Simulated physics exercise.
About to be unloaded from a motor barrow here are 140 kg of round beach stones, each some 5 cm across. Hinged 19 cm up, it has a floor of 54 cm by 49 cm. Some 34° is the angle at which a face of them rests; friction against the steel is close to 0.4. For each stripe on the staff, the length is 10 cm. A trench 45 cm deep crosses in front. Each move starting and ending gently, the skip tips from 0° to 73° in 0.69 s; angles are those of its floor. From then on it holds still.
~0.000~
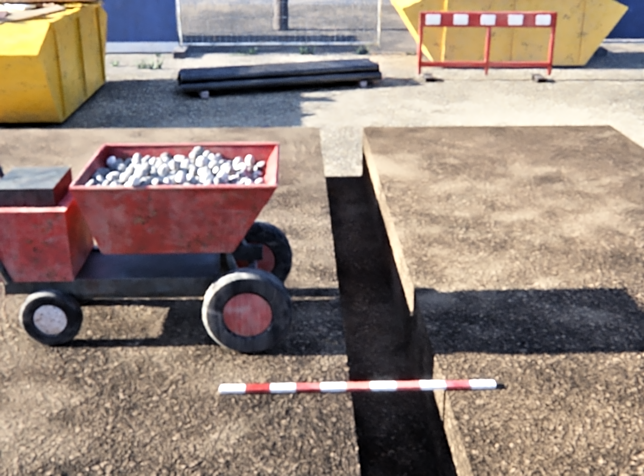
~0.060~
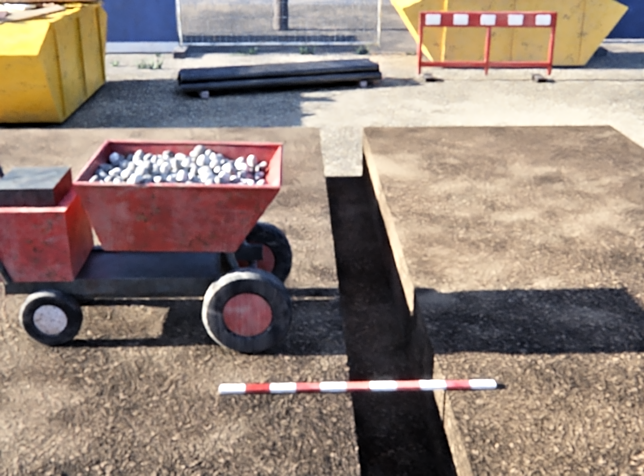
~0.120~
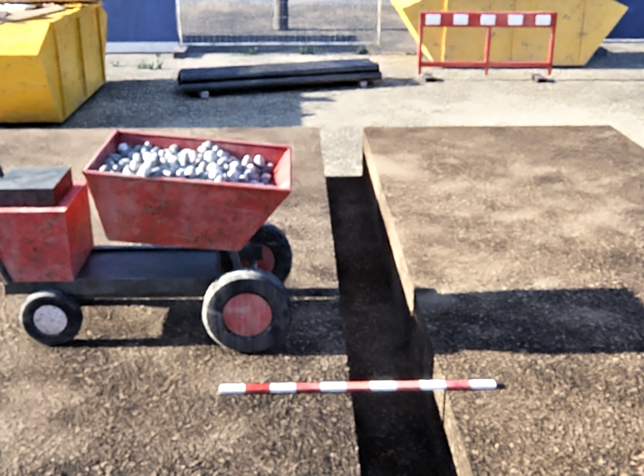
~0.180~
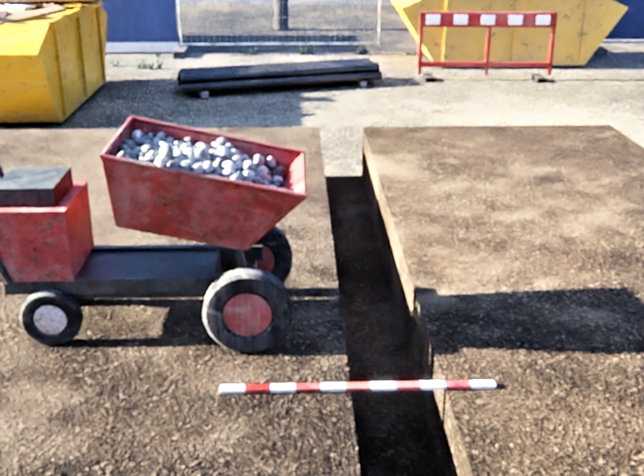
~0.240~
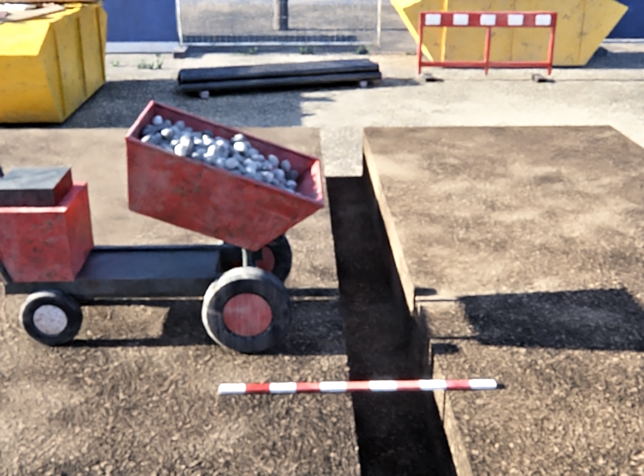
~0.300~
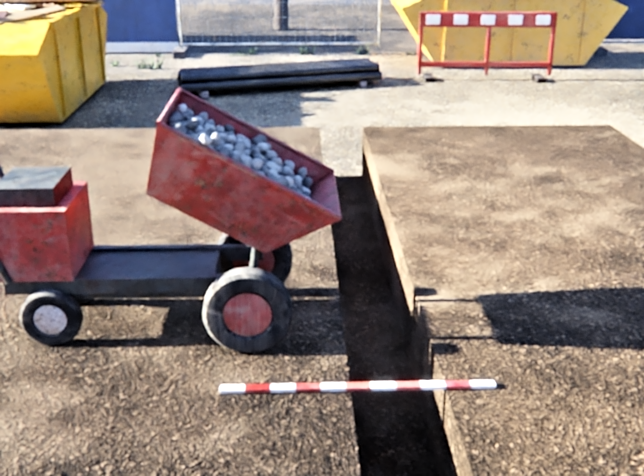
Red dumper standing beside a trench, its skip of grey stones rising and tilting steeply down to the right.
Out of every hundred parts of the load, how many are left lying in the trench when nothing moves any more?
Around 42 in every hundred.
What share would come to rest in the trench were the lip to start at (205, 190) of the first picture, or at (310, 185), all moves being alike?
95 % and 20 %.
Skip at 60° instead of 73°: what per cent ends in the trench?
About 30%.
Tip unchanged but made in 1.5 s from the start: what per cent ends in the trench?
Roughly 60 per cent.
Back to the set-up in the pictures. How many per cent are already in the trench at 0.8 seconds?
Approx. 15 % of the load.
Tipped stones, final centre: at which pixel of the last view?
Around (448, 312).
After 0.5 s the floor is at 62°; 100 % in the skip; the foremost stones are at (372, 246).
After 0.8 s the floor is at 73°; 58 % in the skip, 15 % in the trench, 27 % past the trench; the foremost stones are at (480, 320).
After 1.1 s the floor is at 73°; 16 % in the skip, 26 % in the trench, 58 % past the trench; the foremost stones are past the picture's edge.
After 3.1 s the floor is at 73°; 0 % in the skip, 42 % in the trench, 58 % past the trench; the foremost stones are past the picture's edge.
